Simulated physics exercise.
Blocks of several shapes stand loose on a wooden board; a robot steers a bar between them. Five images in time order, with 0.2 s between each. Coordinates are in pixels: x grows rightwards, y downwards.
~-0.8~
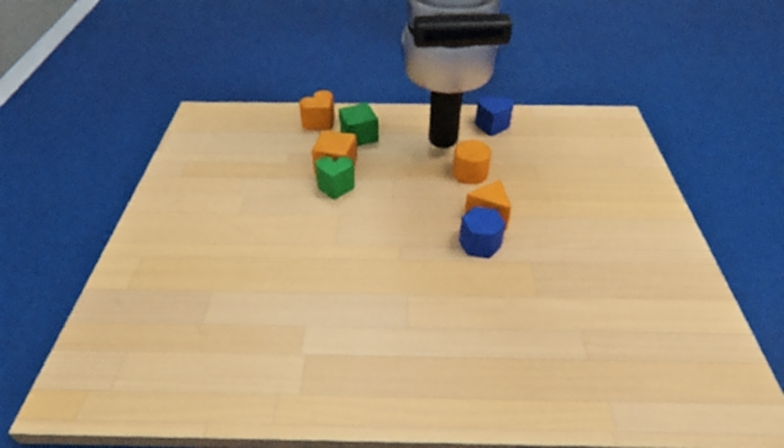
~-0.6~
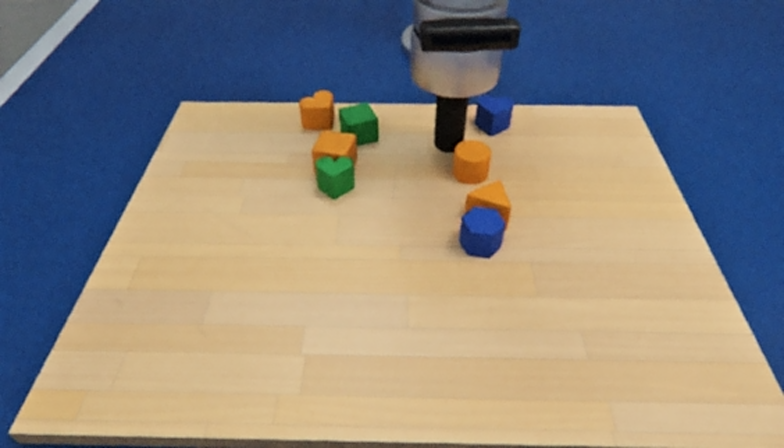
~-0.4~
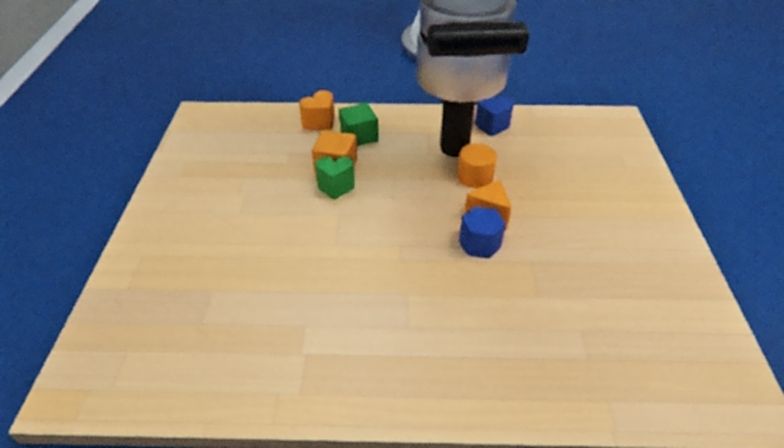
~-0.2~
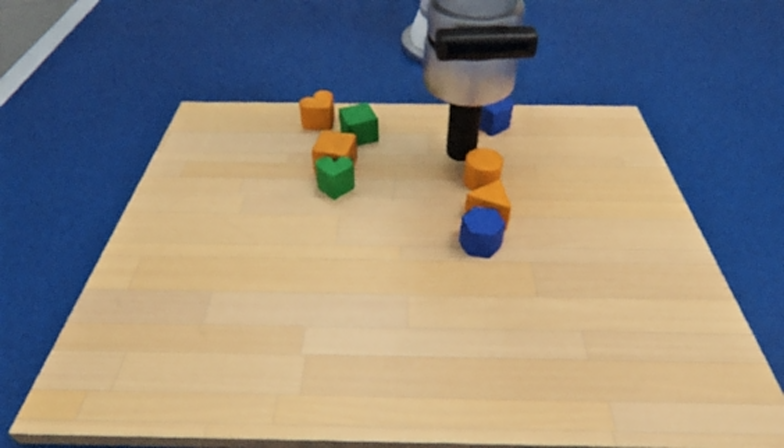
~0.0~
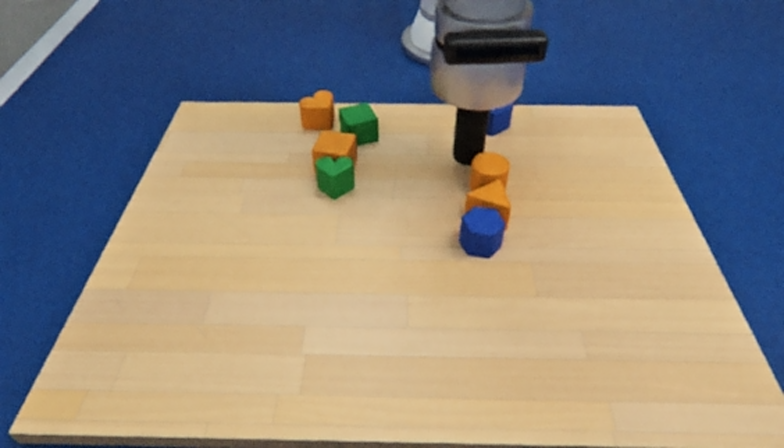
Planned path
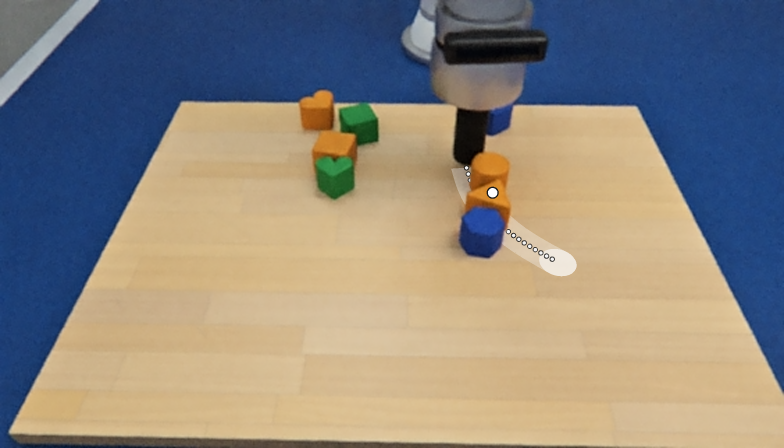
On a wooden board, a robot's black bar nudges an orange round block slightly right.
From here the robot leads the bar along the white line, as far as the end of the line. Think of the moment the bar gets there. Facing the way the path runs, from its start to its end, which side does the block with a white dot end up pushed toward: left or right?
Facing from start to end, it will go to the left.
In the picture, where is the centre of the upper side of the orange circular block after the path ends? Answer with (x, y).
In the picture, it is at (536, 190).
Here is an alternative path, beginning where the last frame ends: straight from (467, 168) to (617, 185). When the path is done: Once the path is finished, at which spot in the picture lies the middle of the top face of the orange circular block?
Near (515, 171).
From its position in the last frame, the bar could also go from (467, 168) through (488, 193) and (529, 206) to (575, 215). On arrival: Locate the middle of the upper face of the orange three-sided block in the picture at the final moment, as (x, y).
I'd say the orange three-sided block ends with its top centre at (511, 202).
Drawn move, from (467, 168) via (480, 200) and (510, 233), ending at (558, 262); the dot is on the orange three-sided block.
On the path given first. One third of the way, bar at (481, 190); orange circular block at (520, 182); orange three-sided block at (508, 202), turned 55° clockwise.
Two thirds of the way, bar at (513, 222); blue six-sided block at (485, 225), turned 25° clockwise; orange circular block at (536, 190); orange three-sided block at (540, 228).
At the end, bar at (561, 251); blue six-sided block at (485, 225), turned 25° clockwise; orange circular block at (536, 190); orange three-sided block at (594, 257); blue heart block still.
